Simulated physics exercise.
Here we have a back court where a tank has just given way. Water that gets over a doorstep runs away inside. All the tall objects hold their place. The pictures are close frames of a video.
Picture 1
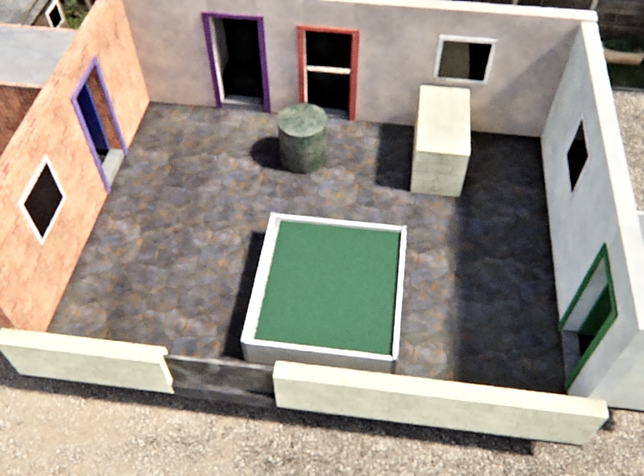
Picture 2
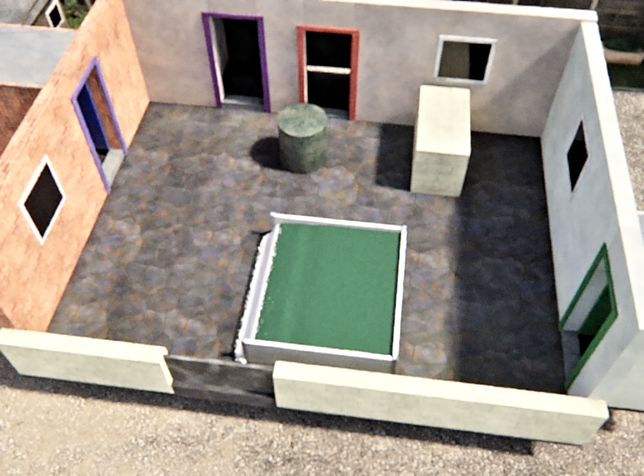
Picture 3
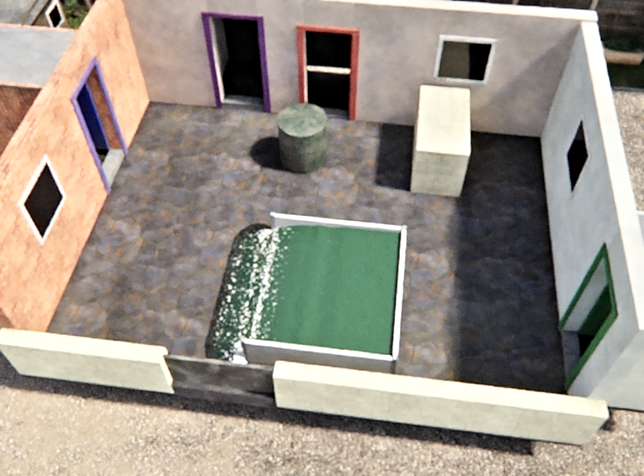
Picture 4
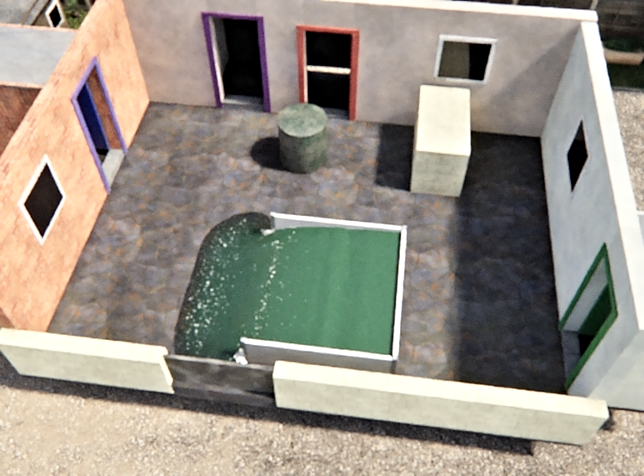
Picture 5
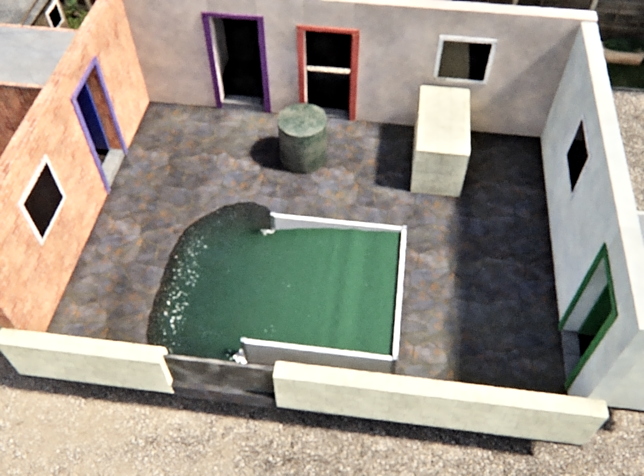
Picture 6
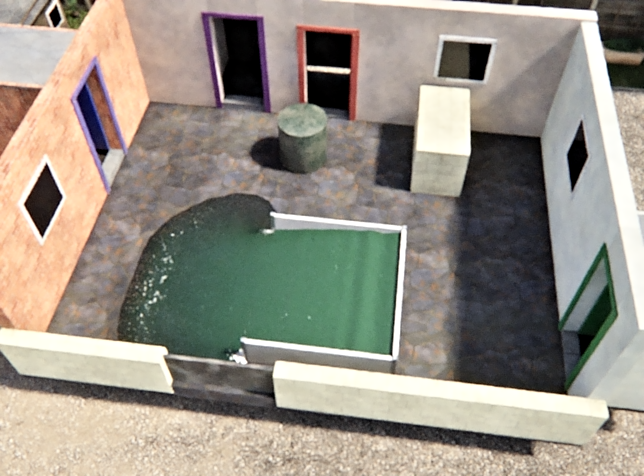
Green water bursts through the left side of a square tank and spreads across the courtyard floor.
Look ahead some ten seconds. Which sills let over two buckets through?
The purple door admits no more than that; the green door admits no more than that; the red door lets in a lot; the blue door admits no more than that.
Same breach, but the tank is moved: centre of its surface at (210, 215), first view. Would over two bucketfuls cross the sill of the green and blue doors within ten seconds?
In short: Green door goes over; blue door passes that mark.
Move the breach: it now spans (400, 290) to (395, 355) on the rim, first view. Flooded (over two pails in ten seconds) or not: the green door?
My reading: Green goes over.
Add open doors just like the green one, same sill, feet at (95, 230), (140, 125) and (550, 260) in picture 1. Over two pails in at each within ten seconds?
As listed: Lets more in, floods, lets less in.
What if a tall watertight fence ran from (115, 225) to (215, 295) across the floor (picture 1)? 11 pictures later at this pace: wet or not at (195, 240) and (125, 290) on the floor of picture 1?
One after the other: Awash, covered.
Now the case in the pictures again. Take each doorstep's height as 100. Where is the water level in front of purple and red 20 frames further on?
Roughly 0 per cent, then 0 per cent.
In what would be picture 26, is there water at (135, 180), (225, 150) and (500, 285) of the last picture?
One after the other: Wet, covered, clear.
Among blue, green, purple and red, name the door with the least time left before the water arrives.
It is the door marked blue.
A moment on, water covers 30 % of the floor; the purple door not reached, the green door not reached, the red door not reached, the blue door not reached.
Next, water covers 35 % of the floor; the purple door not reached, the green door not reached, the red door not reached, the blue door wet at the sill, nothing in.
Then, water covers 40 % of the floor; the purple door not reached, the green door not reached, the red door not reached, the blue door wet at the sill, nothing in.
Later, water covers 60 % of the floor; the purple door wet at the sill, nothing in, the green door not reached, the red door under two buckets in, the blue door under two buckets in.
In the end, water covers 80 % of the floor; the purple door under two buckets in, the green door wet at the sill, nothing in, the red door over two buckets in, the blue door under two buckets in.
